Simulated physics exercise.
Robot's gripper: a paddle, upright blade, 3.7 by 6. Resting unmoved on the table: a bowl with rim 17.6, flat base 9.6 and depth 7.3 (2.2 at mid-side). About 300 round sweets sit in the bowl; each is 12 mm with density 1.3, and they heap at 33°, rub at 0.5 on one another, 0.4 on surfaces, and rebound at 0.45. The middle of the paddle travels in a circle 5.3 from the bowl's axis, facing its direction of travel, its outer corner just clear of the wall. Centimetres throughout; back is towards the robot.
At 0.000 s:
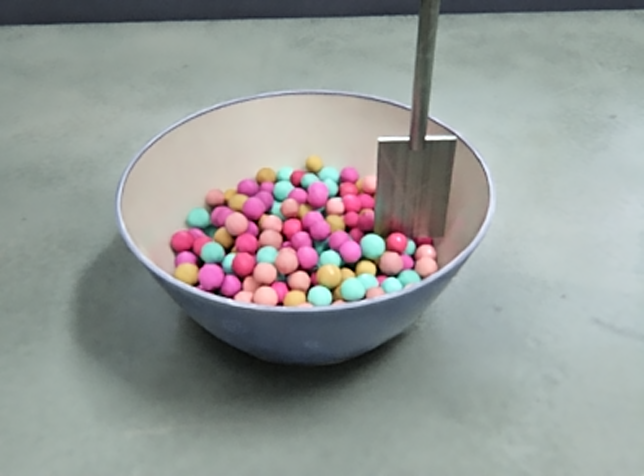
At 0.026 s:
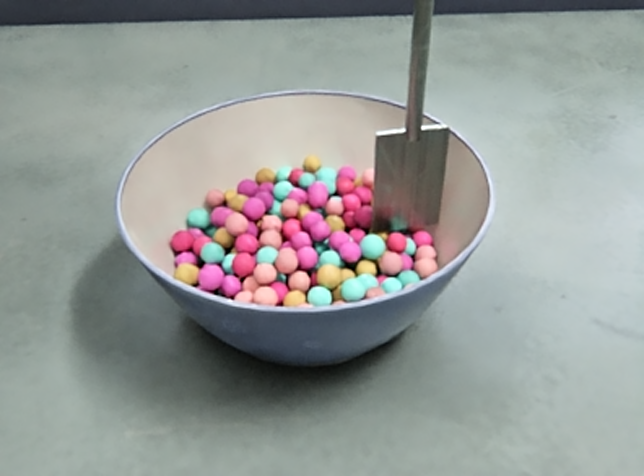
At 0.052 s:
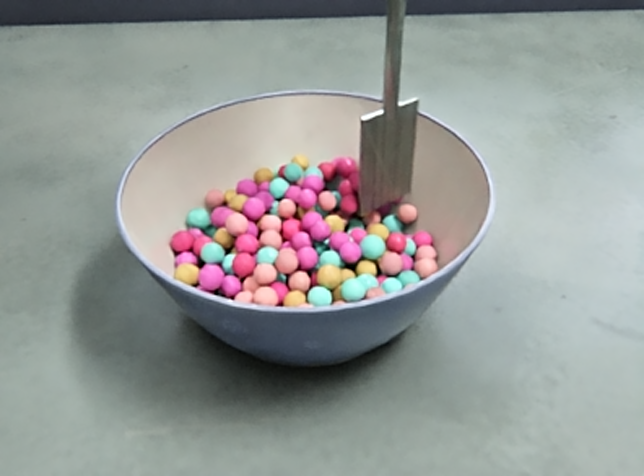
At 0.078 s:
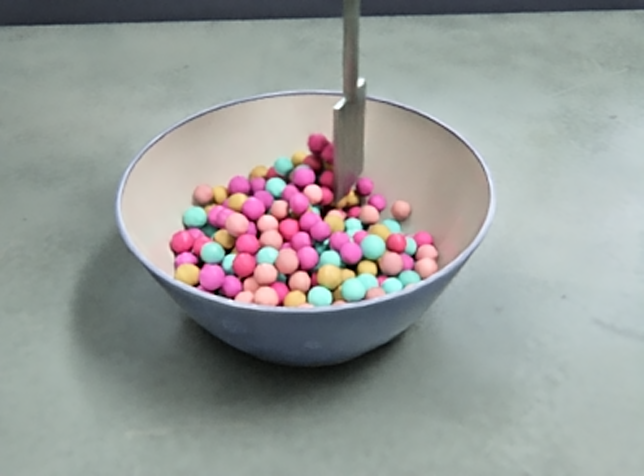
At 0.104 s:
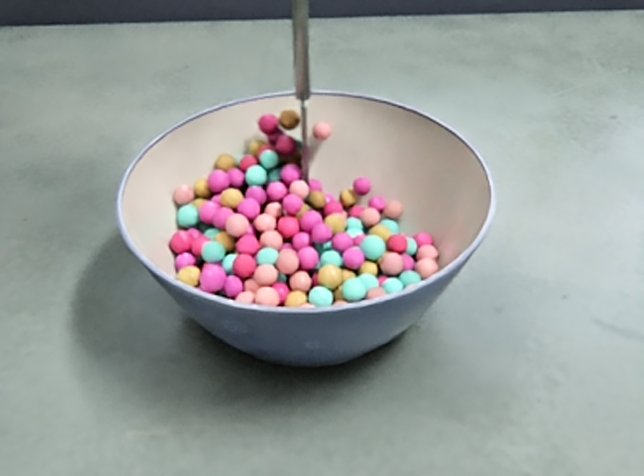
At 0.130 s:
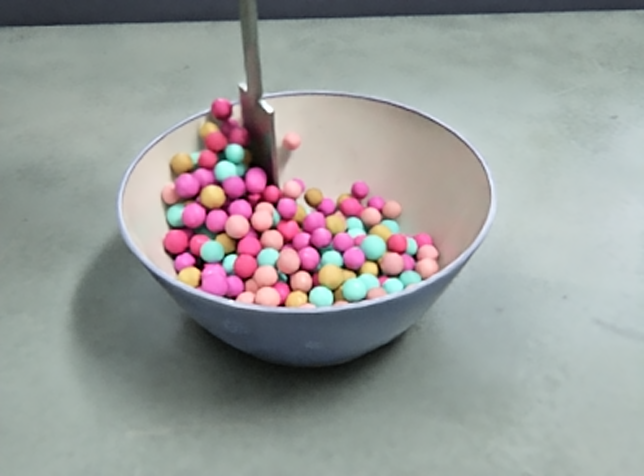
A flat metal paddle on a thin upright rod sweeps from the right side of a bowl around its back to the left, turning as it goes and pushing pink, magenta, peach, mustard and mint balls into a rising heap. The pale-lined, blue-grey bowl stays still on a grey-green surface. The fixed camera looks down at an angle from the front.
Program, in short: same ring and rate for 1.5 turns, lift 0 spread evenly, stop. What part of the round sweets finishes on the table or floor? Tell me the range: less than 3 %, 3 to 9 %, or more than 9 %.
It falls in the range more than 9 %.
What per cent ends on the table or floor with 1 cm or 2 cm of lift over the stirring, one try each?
First try about 15 per cent, second about 10 per cent.
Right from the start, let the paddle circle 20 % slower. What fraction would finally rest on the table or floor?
About 20 percent, I'd say.
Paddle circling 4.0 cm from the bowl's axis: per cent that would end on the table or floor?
In that case some 35 per cent.
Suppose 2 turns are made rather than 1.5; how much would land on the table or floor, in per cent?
About 25 per cent.
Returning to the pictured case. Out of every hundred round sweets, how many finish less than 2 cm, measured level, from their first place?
Estimate: 35 per cent.
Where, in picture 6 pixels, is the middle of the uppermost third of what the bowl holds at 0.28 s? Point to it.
About pixel (357, 275).
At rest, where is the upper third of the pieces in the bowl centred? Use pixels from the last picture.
Somewhere close to (289, 256).
After 0.28 s, 279° round, highest piece 12 above the table; 271 in the bowl, 28 in flight or on the tool.
After 0.43 s, 78° round, highest piece 12 above the table; 242 in the bowl, 34 on the table or floor, 23 in flight or on the tool.
After 0.70 s, 180° round, highest piece 5 above the table; 227 in the bowl, 72 on the table or floor.
After 1.40 s, 180° round, highest piece 5 above the table; 227 in the bowl, 72 on the table or floor.
In the end, 227 in the bowl, 72 on the table or floor. That is 24 % on the table or floor.
